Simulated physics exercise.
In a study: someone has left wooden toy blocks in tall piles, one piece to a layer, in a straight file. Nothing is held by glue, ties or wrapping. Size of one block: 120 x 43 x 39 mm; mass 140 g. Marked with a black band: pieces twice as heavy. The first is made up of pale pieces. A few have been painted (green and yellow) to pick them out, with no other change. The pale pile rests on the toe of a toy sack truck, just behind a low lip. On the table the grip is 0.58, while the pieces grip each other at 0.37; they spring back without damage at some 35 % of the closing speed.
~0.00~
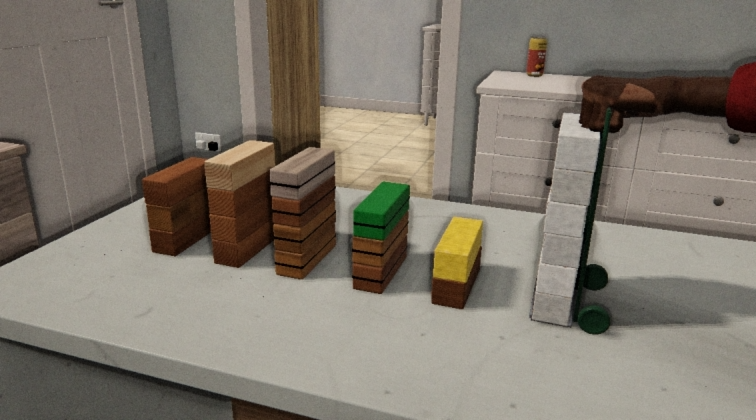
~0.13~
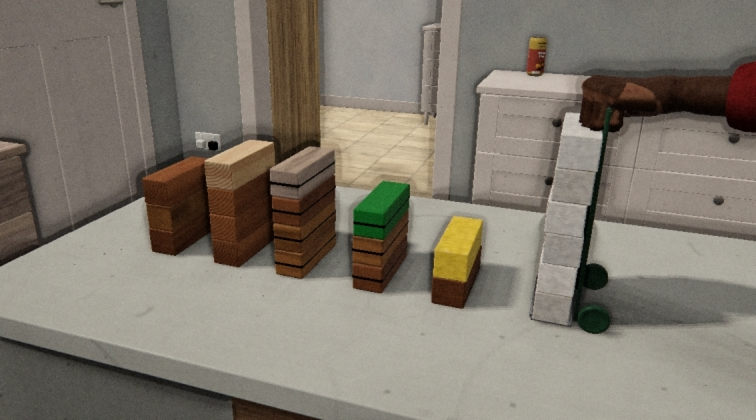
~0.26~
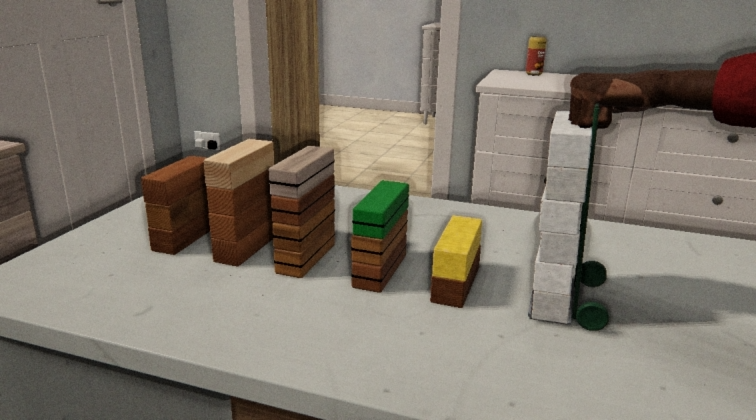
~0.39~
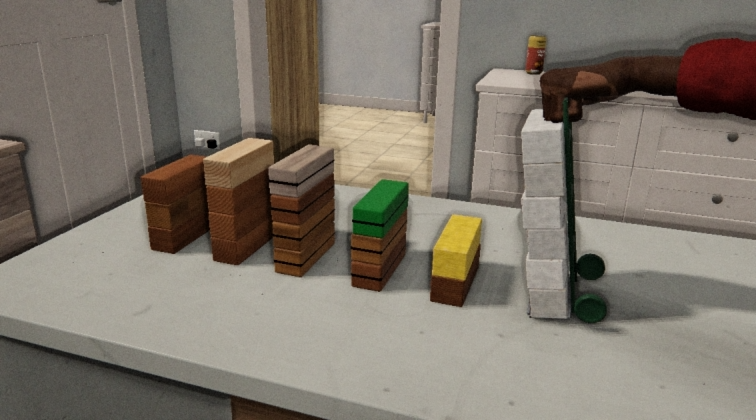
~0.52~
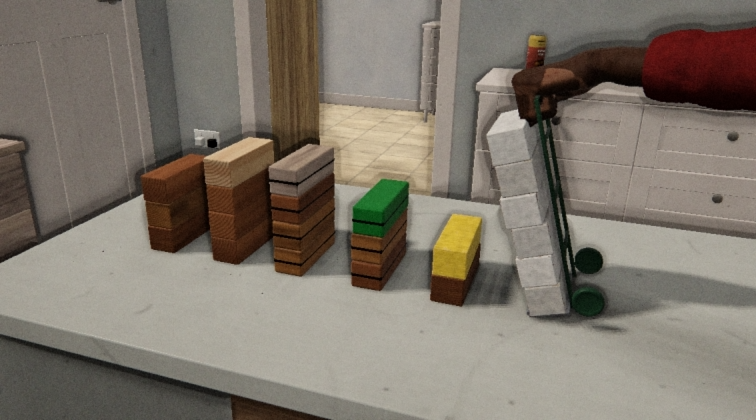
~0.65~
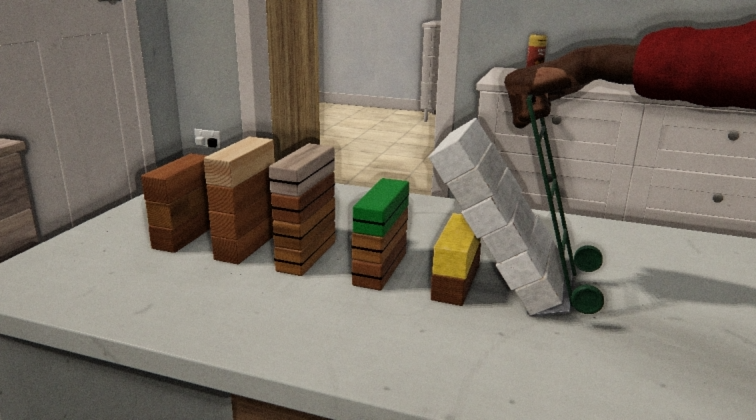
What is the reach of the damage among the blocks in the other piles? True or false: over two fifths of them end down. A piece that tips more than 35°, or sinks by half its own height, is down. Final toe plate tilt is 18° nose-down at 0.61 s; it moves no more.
False.
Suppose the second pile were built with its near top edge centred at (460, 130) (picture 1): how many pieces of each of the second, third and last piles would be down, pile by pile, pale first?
Result: Second pile 5, third pile 2, last pile 2.
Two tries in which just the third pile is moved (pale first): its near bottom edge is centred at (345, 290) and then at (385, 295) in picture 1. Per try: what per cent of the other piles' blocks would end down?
Roughly 10 per cent in the first try and 0 per cent in the second.
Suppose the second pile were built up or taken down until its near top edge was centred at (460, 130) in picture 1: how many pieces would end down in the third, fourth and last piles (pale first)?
You'd get third 2, fourth 3 and last 2.
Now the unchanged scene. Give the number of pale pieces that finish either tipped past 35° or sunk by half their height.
Count: 6 pale pieces.
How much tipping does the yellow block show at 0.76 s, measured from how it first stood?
Close to 0° of tilt compared with the start.
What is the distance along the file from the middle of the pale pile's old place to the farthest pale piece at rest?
Something like 30 cm along the file.
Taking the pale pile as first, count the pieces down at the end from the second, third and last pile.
Pieces per pile: Second: 1; third: 0; last: 0.
By 0.71 s, 6 of the pale pile down; none of the 16 other blocks down.
By 0.76 s, 6 of the pale pile down; none of the 16 other blocks down, 1 disturbed; yellow block moved 5 mm.
By 0.86 s, 6 of the pale pile down; none of the 16 other blocks down, 3 disturbed; yellow block tilted 16°; green block moved 10 mm.
By 1.04 s, 6 of the pale pile down; 1 of the 16 other blocks down; yellow block tilted 38°; green block moved 15 mm.
When it is over (1.7 s), 6 of the pale pile down; 1 of the 16 other blocks down; yellow block tilted 38°; green block moved 15 mm. That is 6 per cent. In pixels of the last frame, middles, yellow block near (437, 242), green block near (373, 205).
